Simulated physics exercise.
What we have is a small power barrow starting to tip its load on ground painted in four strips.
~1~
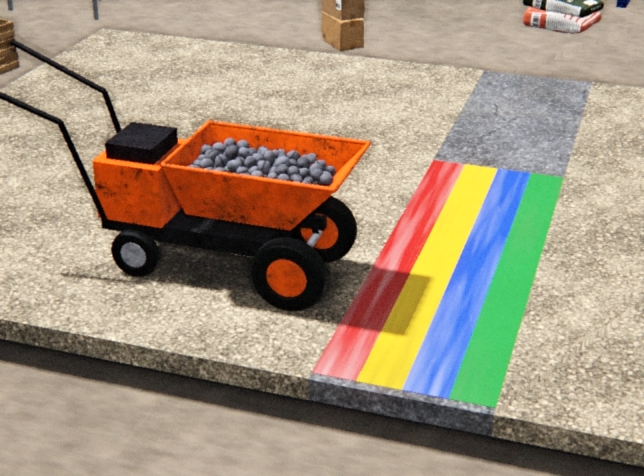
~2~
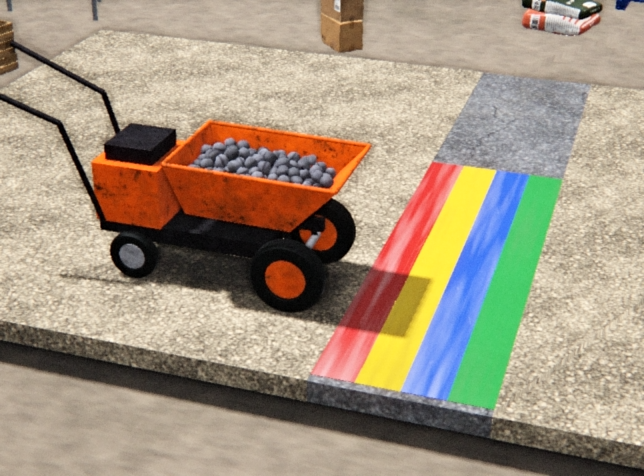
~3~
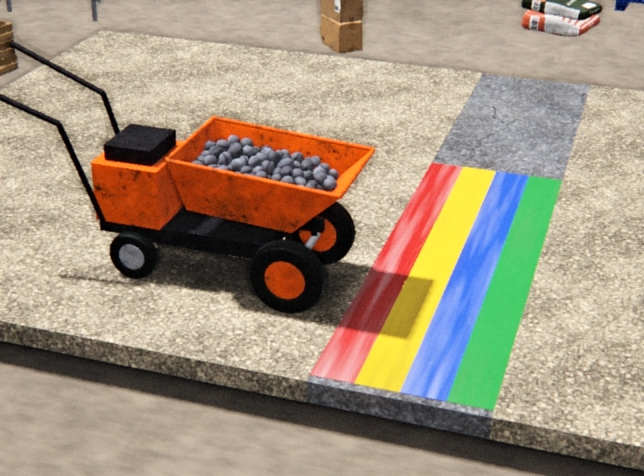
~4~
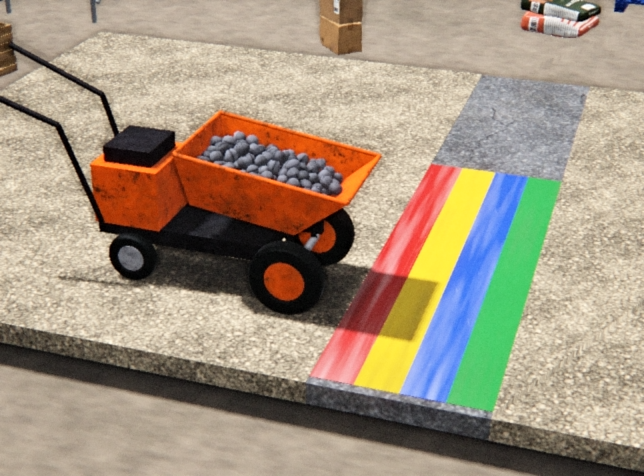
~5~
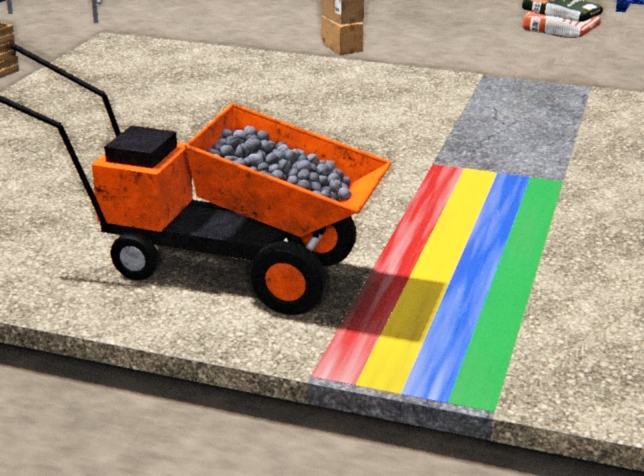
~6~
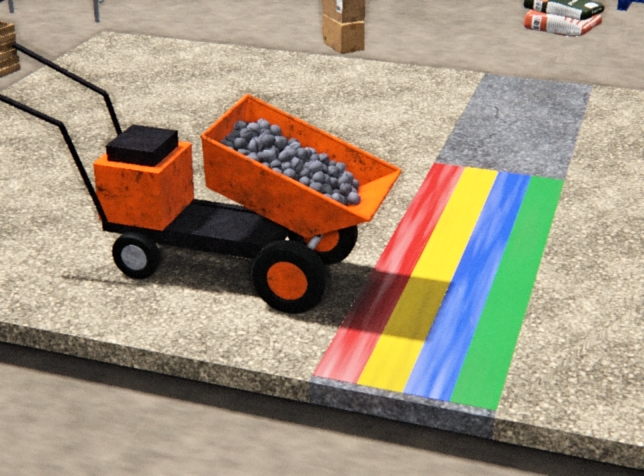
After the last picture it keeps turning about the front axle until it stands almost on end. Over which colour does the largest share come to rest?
Most lies over the blue band.
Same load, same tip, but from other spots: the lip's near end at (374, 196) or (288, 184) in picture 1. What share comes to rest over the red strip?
In turn 0 and 20 in a hundred.
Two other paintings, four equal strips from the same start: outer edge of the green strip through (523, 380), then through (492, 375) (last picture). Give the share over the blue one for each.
First some 30, then 30 per cent.
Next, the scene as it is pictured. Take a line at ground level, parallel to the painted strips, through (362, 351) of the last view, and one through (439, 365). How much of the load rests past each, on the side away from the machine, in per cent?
Roughly 90 per cent, and 50 per cent.
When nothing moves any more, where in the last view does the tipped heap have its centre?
Near (466, 308).
Just after the last frame, skip tipped steeply; every one in the skip.
A moment on, skip tipped steeply; roughly half in the skip; roughly a quarter over the yellow strip; roughly a quarter over the blue strip; about a tenth over the green strip.
Further on, skip tipped right over; about a tenth in the skip; roughly a quarter over the yellow strip; roughly a third over the blue strip; roughly a quarter over the green strip; about a tenth off the paint.
When it is over, skip tipped right over; about a tenth in the skip; not one over the red strip; roughly a quarter over the yellow strip; roughly a third over the blue strip; roughly a quarter over the green strip; about a tenth off the paint.
